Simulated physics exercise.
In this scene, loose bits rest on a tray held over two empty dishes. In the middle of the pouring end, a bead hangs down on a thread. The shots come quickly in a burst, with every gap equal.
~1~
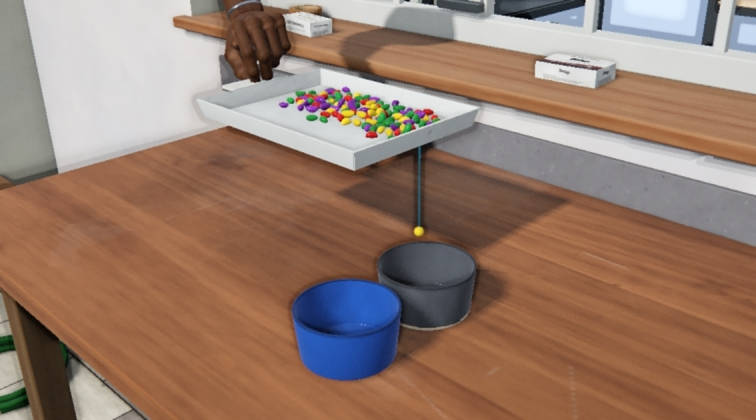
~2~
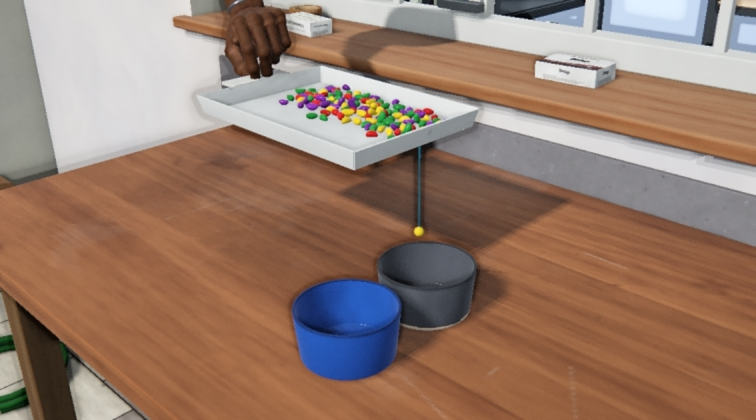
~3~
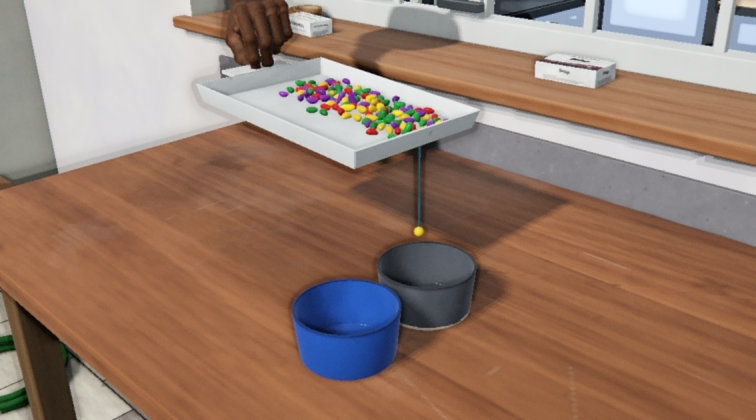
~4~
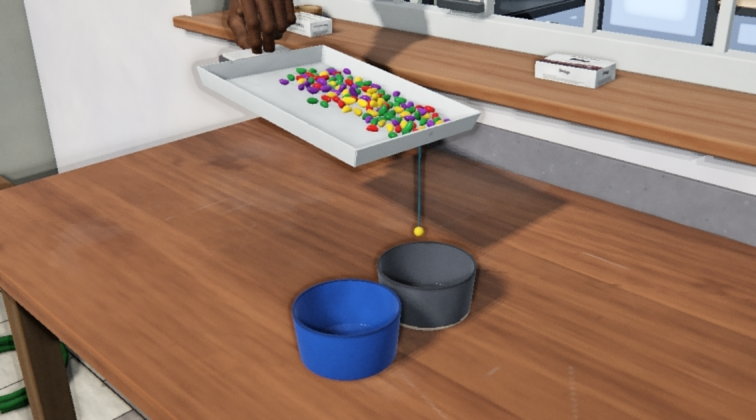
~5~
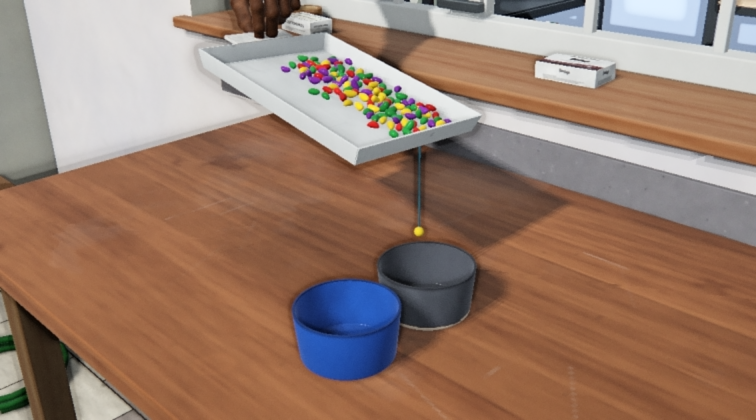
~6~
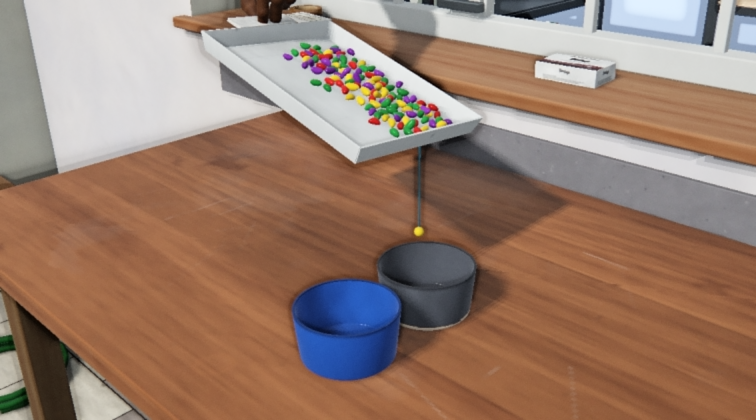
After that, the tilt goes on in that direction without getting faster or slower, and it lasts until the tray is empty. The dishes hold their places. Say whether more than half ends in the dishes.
Most likely the spill will be the greater part.
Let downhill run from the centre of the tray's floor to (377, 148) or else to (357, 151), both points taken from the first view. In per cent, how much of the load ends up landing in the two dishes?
In turn, 70 percent and then 50 percent.
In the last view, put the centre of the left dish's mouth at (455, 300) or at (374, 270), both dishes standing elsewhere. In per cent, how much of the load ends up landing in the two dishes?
You'd end up with around 10 per cent and then around 40 per cent.
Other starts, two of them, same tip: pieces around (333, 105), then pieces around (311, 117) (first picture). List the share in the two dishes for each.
10 per cent for the first try, 20 per cent for the second.
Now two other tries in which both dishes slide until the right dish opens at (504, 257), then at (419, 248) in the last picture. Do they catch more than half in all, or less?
The dishes end up with the lesser share in the first try and the lesser share in the second.
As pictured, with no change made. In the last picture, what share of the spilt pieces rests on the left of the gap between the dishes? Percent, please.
Roughly 0 in a hundred.
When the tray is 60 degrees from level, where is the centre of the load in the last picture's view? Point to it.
Centre estimate: (428, 91).
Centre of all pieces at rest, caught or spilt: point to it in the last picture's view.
About pixel (503, 276).
Shortly afterwards, tray tipped steeply; the whole lot on the tray.
Next, tray tipped right over; near half on the tray; only a few in the right dish; a little outside both; near a third in the air.
Some moments later, tray tipped past a quarter turn; a little in the right dish; the bulk outside both.
In the end, tray tipped past a quarter turn; none at all in the left dish; a little in the right dish; the bulk outside both.
